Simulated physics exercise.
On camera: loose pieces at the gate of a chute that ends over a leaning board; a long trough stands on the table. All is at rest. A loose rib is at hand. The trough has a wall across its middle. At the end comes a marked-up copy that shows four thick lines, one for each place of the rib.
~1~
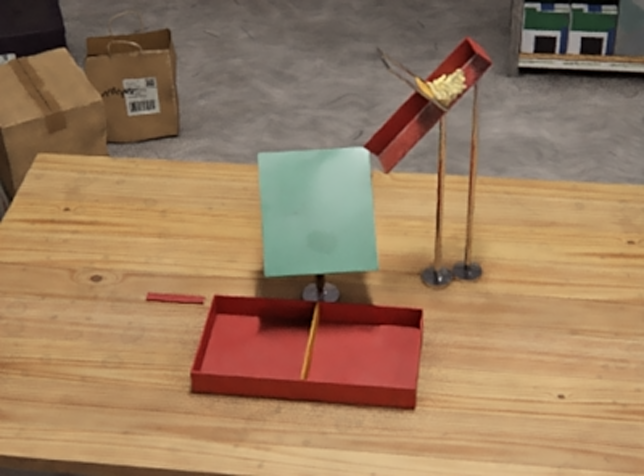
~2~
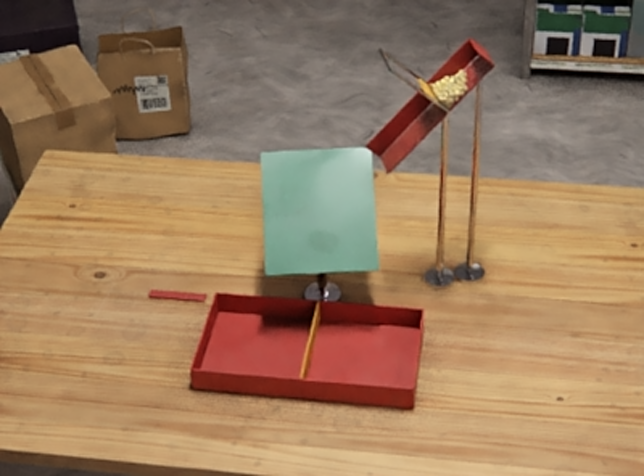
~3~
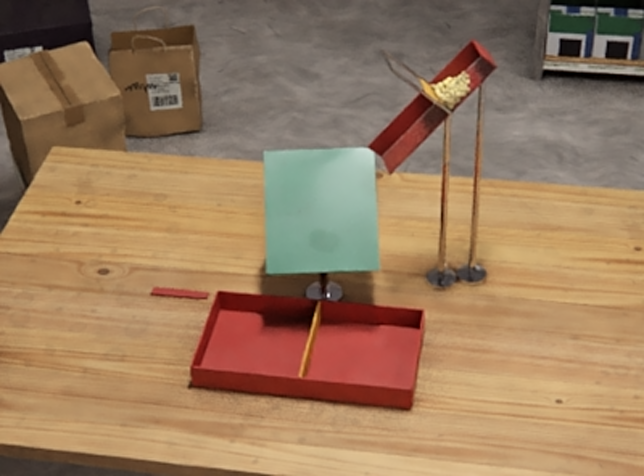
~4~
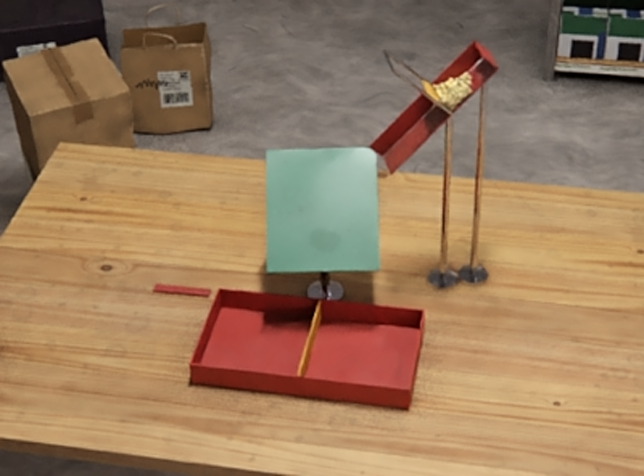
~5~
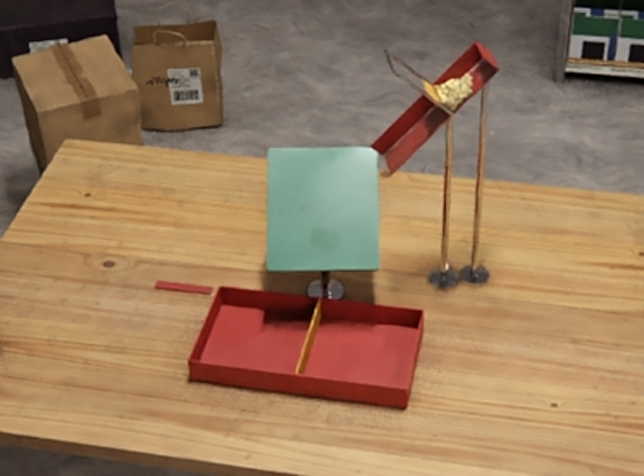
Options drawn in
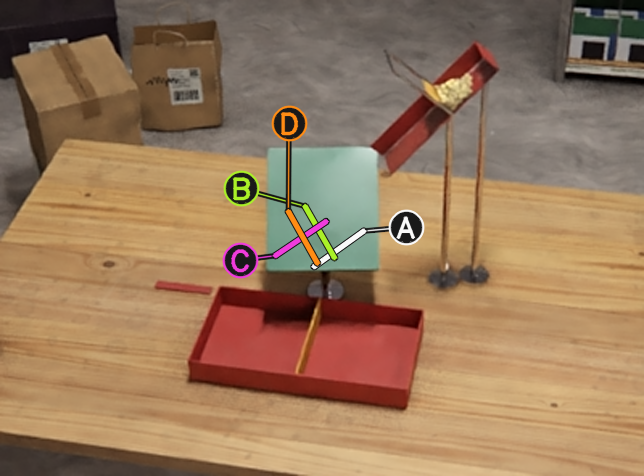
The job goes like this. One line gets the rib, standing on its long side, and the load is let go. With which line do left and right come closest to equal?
The answer is line C.
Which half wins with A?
More lands on the left.
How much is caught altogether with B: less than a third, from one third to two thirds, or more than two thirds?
Line B gives more than two thirds.
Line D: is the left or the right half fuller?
Right.
On the marked copy, line A from (363, 231) to (314, 266); line B from (305, 206) to (334, 257); line C from (326, 221) to (275, 255); line D from (288, 211) to (317, 263).
With A, of what is caught, nearly all in the left half, a stray few in the right.
With B, of what is caught, none in the left half, all in the right.
With C, of what is caught, about two thirds in the left half, about a third in the right.
With D, of what is caught, a small part in the left half, nearly all in the right.
